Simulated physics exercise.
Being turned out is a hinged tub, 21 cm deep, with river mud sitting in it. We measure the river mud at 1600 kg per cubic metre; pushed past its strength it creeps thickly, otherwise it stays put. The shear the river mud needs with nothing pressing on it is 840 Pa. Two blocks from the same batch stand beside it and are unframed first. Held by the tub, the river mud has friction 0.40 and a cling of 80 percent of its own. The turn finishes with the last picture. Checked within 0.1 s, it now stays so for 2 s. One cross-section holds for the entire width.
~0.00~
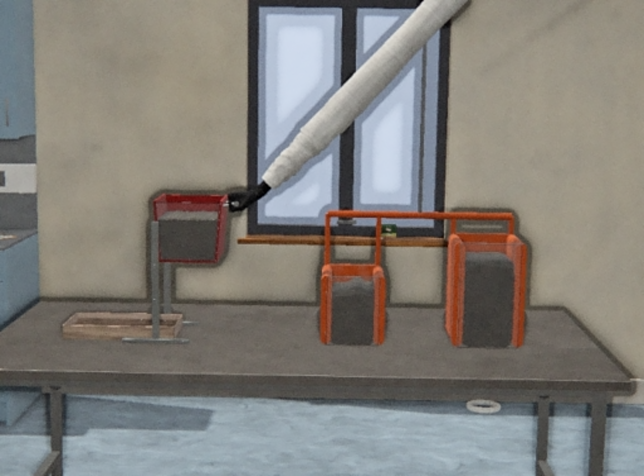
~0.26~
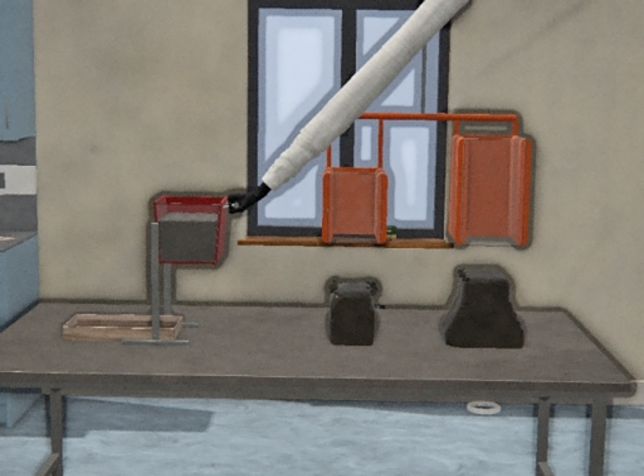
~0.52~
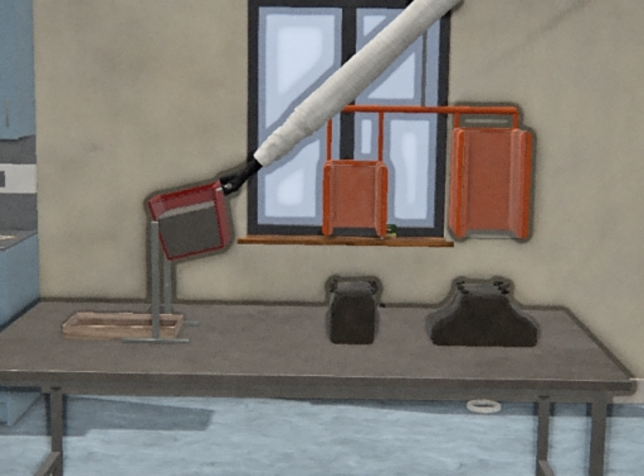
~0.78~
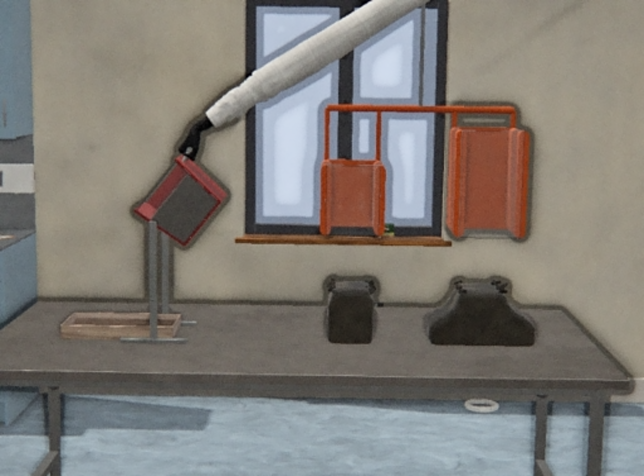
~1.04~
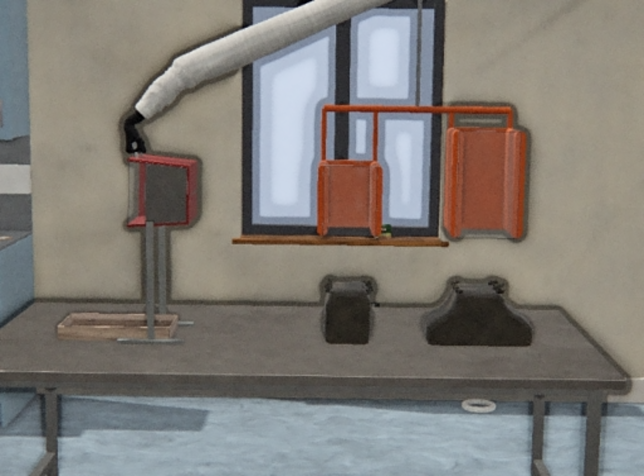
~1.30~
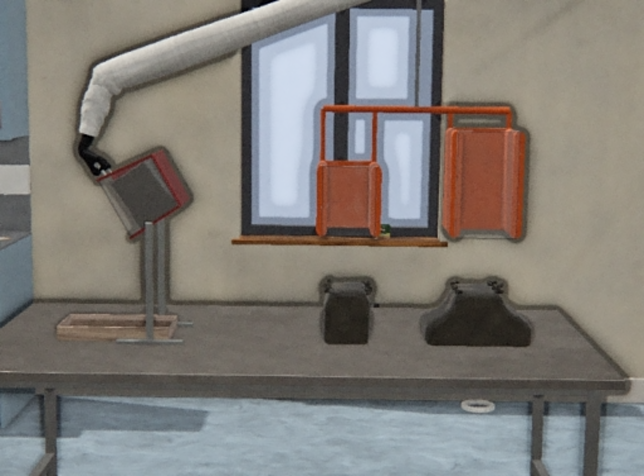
Orange moulds rise, the right dark block slumps, then an arm turns a red tub leftward.
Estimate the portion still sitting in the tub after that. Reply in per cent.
The portion still in the tub is near 0 %.
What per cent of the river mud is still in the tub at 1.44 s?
Tub contents: Around 70 %.
After 1.44 s, the tub is at 119 degrees and holds 72 %.
After 1.61 s, the tub is at 119 degrees and holds 0 %.
After 1.78 s, the tub is at 119 degrees and holds 0 %.
After 1.95 s, the tub is at 119 degrees and holds 0 %.
After 3.30 s, the tub is at 119 degrees and holds 0 %.
